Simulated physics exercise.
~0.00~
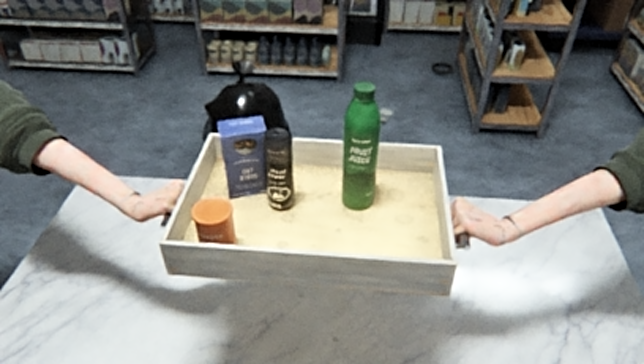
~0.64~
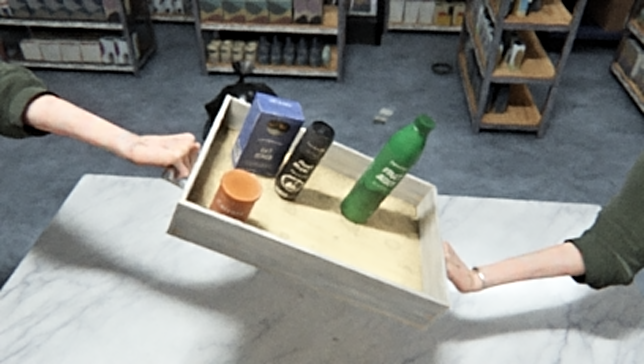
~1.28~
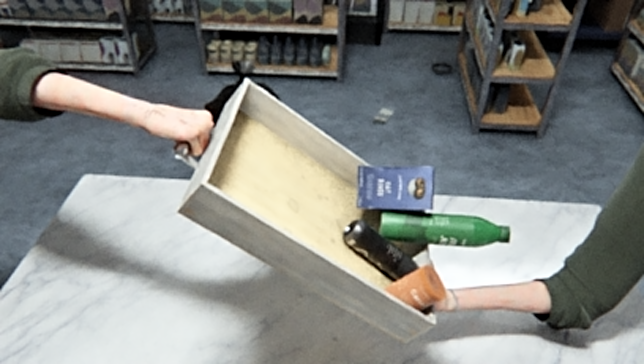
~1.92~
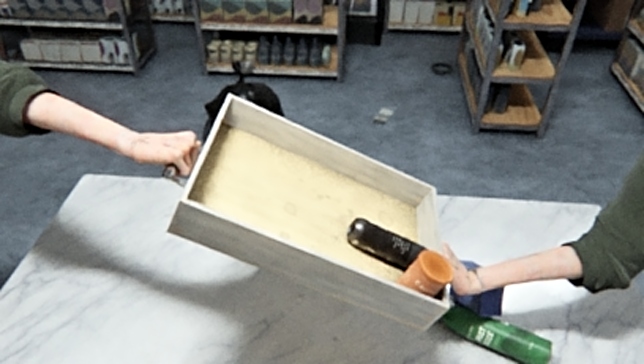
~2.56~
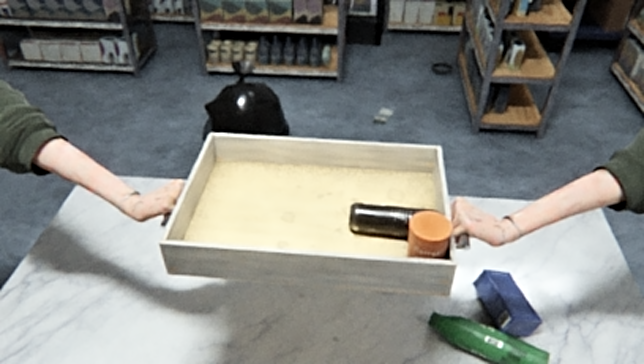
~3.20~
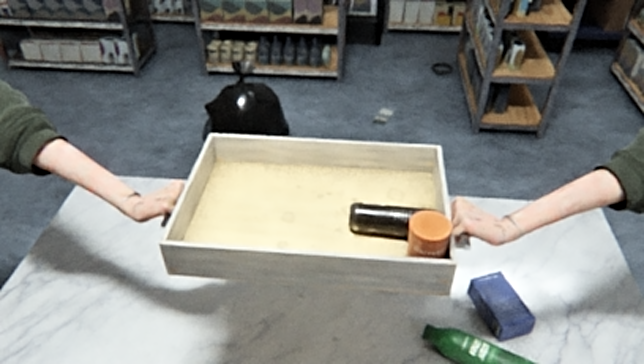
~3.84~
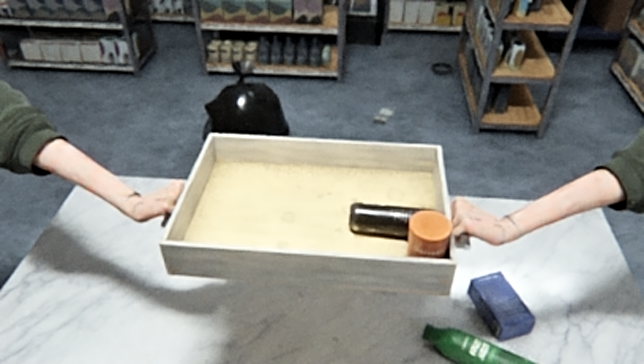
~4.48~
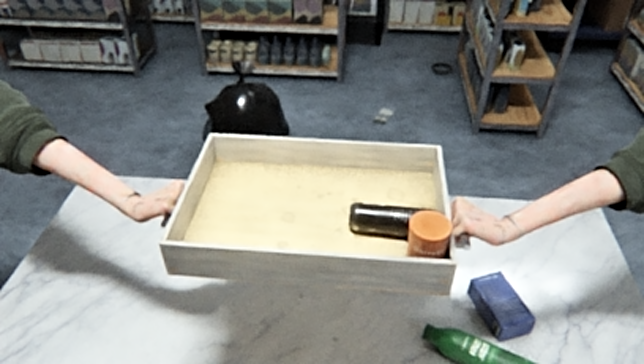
Two hands tipping an open crate right side down, spilling a green bottle and blue carton, then levelling it with can toppled inside.
